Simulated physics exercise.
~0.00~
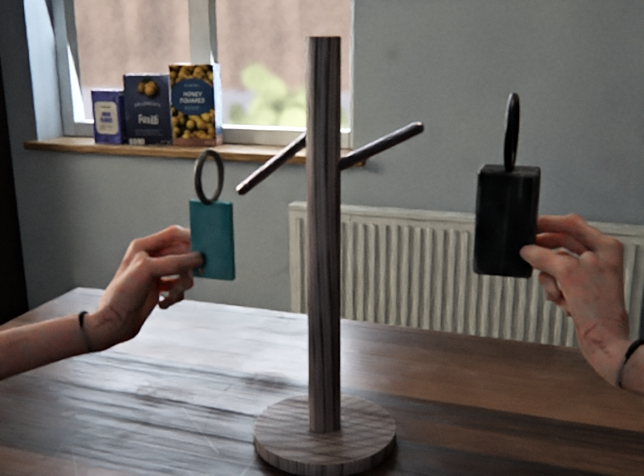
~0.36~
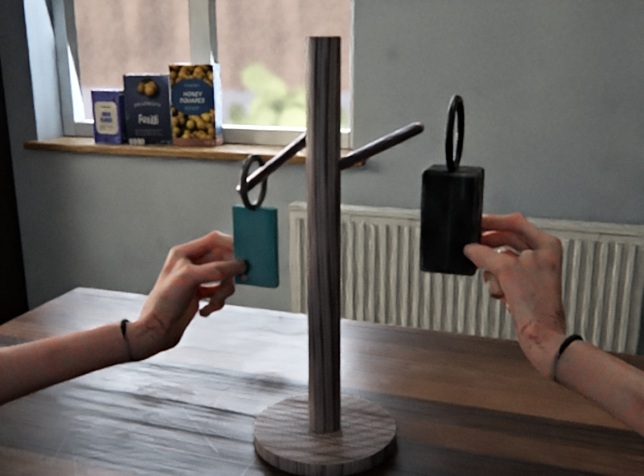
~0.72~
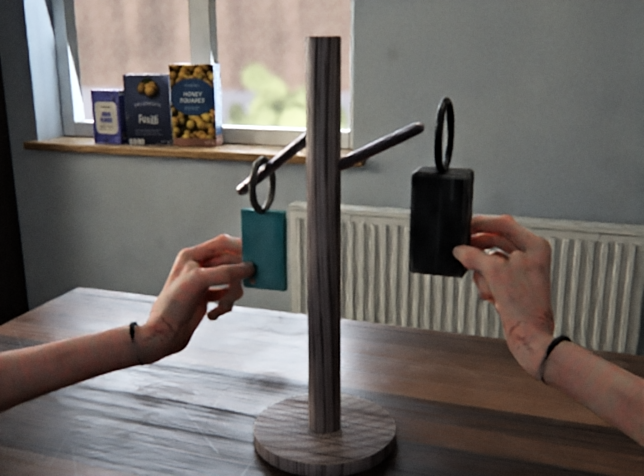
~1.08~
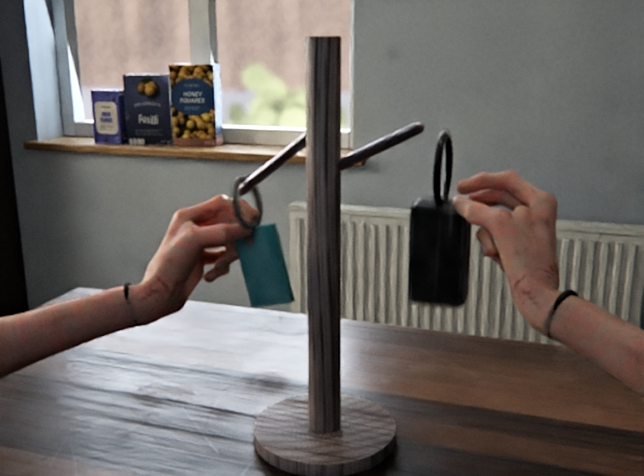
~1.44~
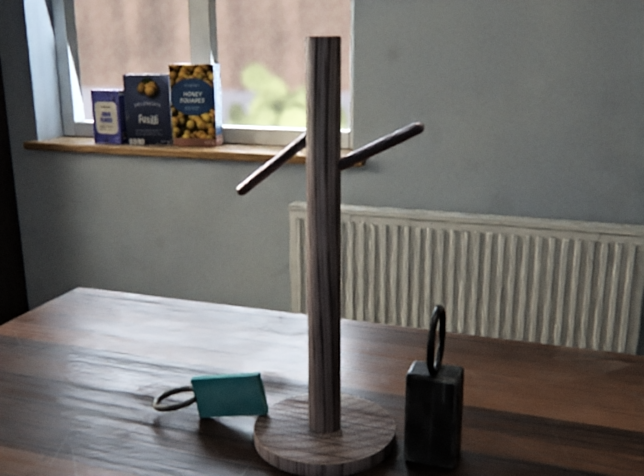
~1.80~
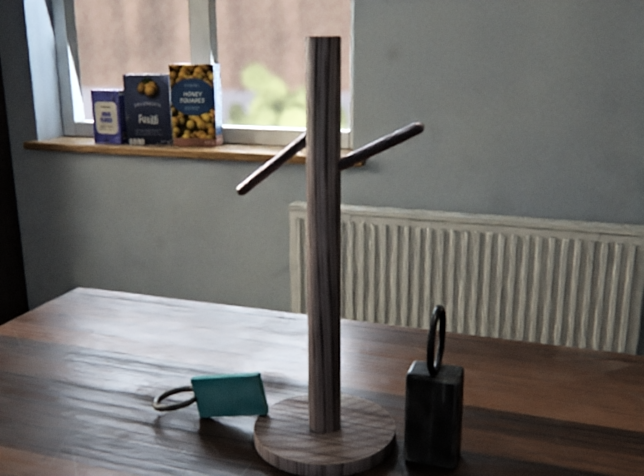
On a dark wooden table near a window and a radiator, a wooden peg stand rises between two hands, the left holding a turquoise tag and the right a black pouch, each topped with a ring. The hands bring both things inward toward the pegs, the tag moving right and the pouch moving left. As the hands let go, the tag tilts and the pouch begins to sink. Both drop to the table. The tag ends lying on its side left of the base, while the pouch rests upright on the right, leaving the pegs empty.
